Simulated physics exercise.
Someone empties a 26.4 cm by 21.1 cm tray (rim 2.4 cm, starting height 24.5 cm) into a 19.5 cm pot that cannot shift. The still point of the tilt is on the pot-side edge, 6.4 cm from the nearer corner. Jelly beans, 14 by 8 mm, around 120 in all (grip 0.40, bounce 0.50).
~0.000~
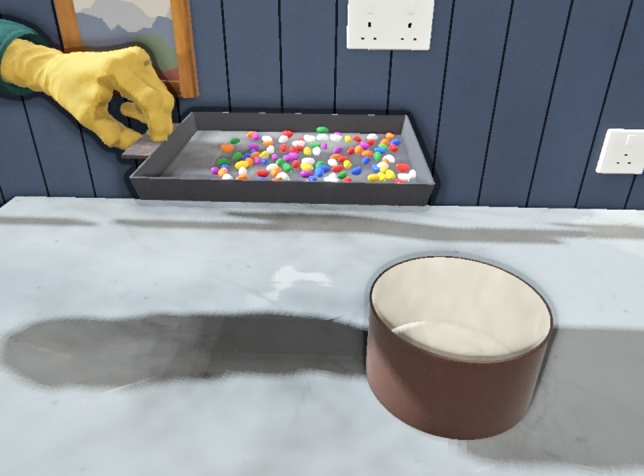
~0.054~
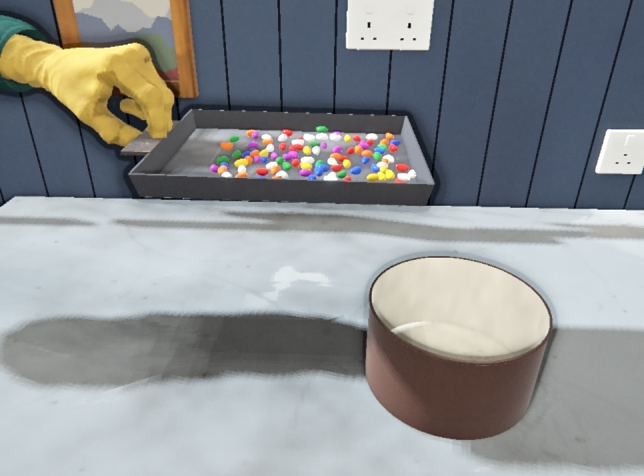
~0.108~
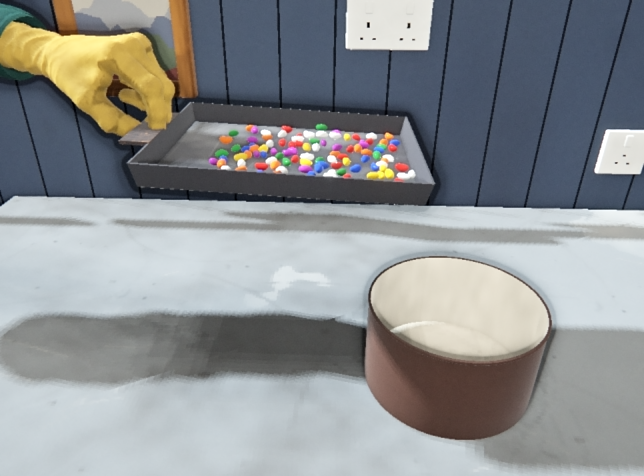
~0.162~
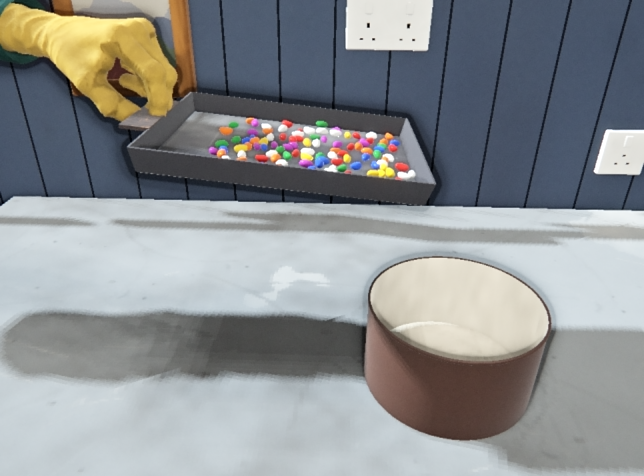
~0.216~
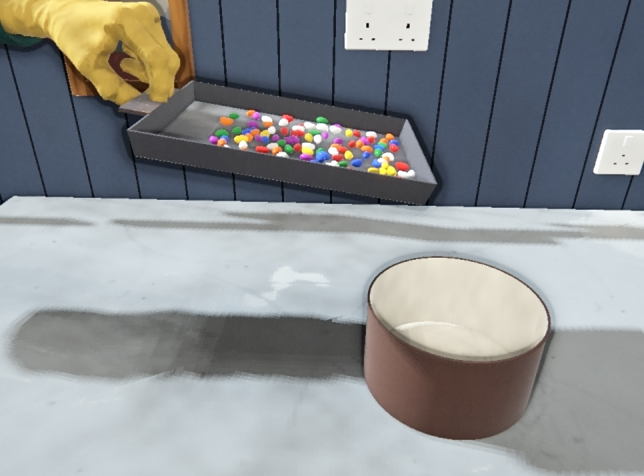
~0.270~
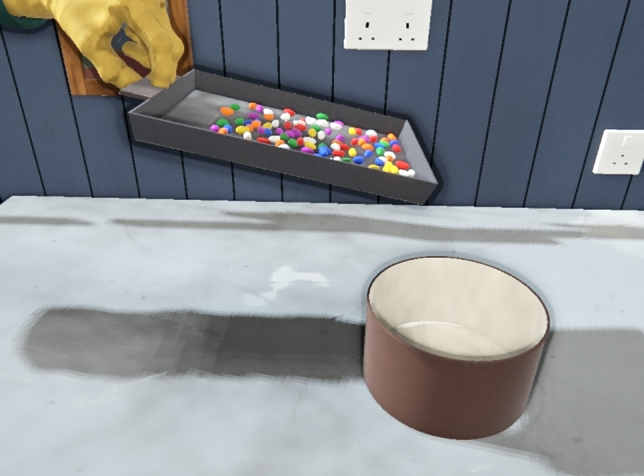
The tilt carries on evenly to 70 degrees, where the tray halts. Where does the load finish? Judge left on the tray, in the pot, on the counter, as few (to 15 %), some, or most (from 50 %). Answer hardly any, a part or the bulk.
Tray: The bulk, pot: Hardly any, counter: Hardly any.
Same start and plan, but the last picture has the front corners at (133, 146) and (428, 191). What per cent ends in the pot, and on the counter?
Pot 45, counter 5.
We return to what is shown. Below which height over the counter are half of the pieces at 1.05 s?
Roughly 26 cm.
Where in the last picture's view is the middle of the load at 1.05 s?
At about (403, 152).
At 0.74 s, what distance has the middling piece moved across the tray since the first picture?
Roughly 7 cm.
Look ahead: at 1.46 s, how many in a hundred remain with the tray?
Roughly 95 per cent.
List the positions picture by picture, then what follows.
The first frame shows tray tilt 0 degrees, front corners at (137, 175) and (428, 182); middle of the pieces at (308, 162); pot at (458, 301).
The second frame shows tray tilt 1 degrees, front corners at (136, 172) and (428, 182); middle of the pieces at (308, 161).
The third frame shows tray tilt 3 degrees, front corners at (135, 161) and (428, 181); middle of the pieces at (307, 157).
The fourth frame shows tray tilt 6 degrees, front corners at (135, 146) and (429, 181), lowest corner right back; middle of the pieces at (308, 152).
The fifth frame shows tray tilt 9 degrees, front corners at (135, 129) and (430, 181), lowest corner right back; middle of the pieces at (308, 147).
The sixth frame shows tray tilt 12 degrees, front corners at (137, 112) and (431, 180), lowest corner right back; middle of the pieces at (309, 141); pot at (456, 301). Its pace works out near 60 degrees a second.
Then, at 0.74 s, tilt 40 degrees; the tray holds 100 %, the pot 0 %.
Then, at 1.05 s, tilt 58 degrees; the tray holds 100 %, the pot 0 %.
After 1.46 s, tilt 70 degrees; the tray holds 95 %, the pot 5 %.
In the end, at 2.0 s, tray 95 %, pot 5 %, counter 0 %.
